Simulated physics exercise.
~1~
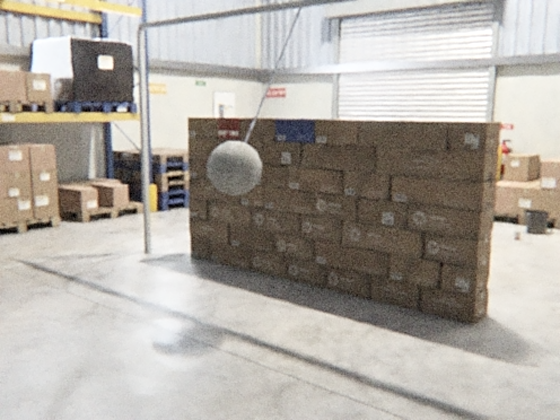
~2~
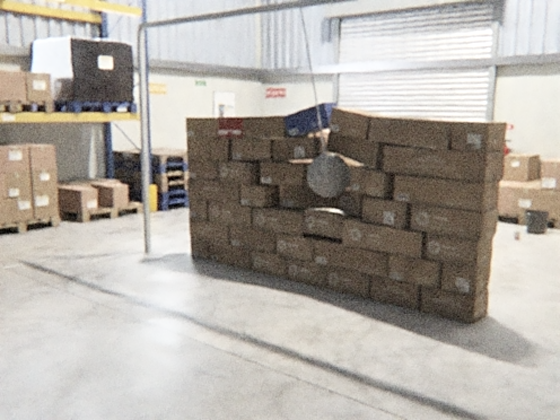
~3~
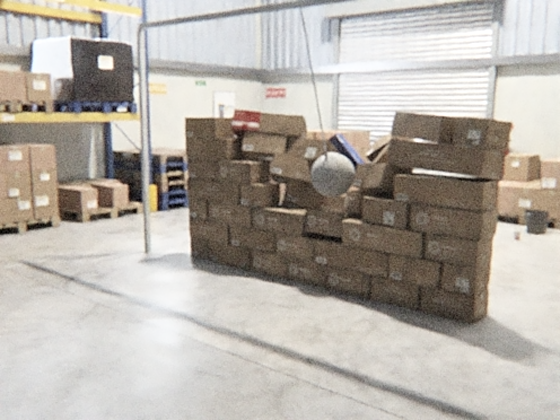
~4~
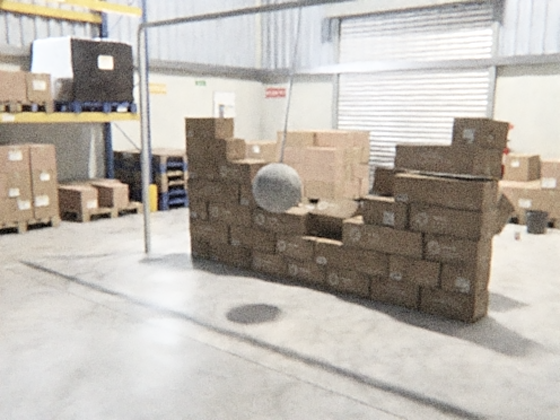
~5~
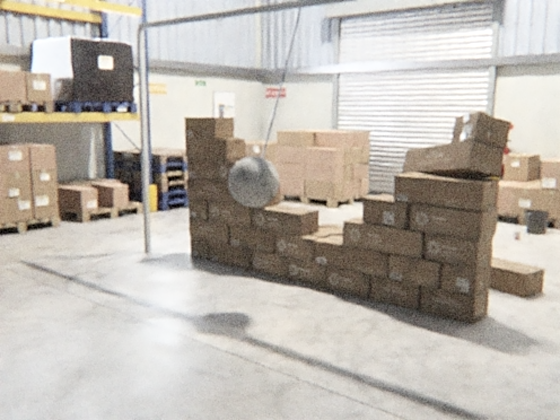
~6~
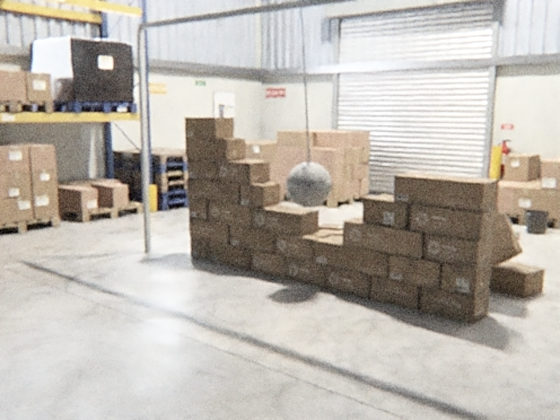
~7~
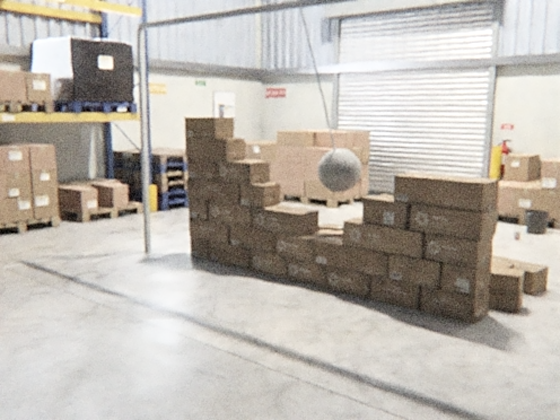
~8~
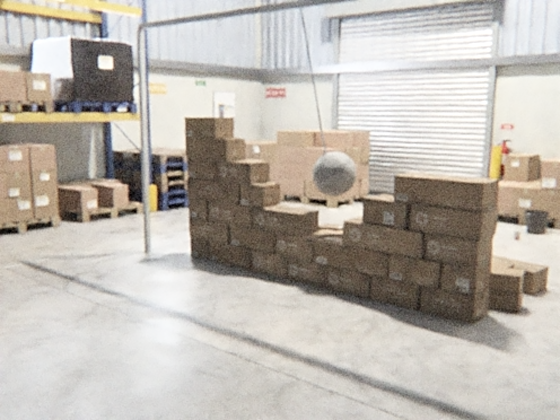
Stone ball on a line swinging into a loose carton wall, knocking its upper middle down and swaying over the stepped gap.
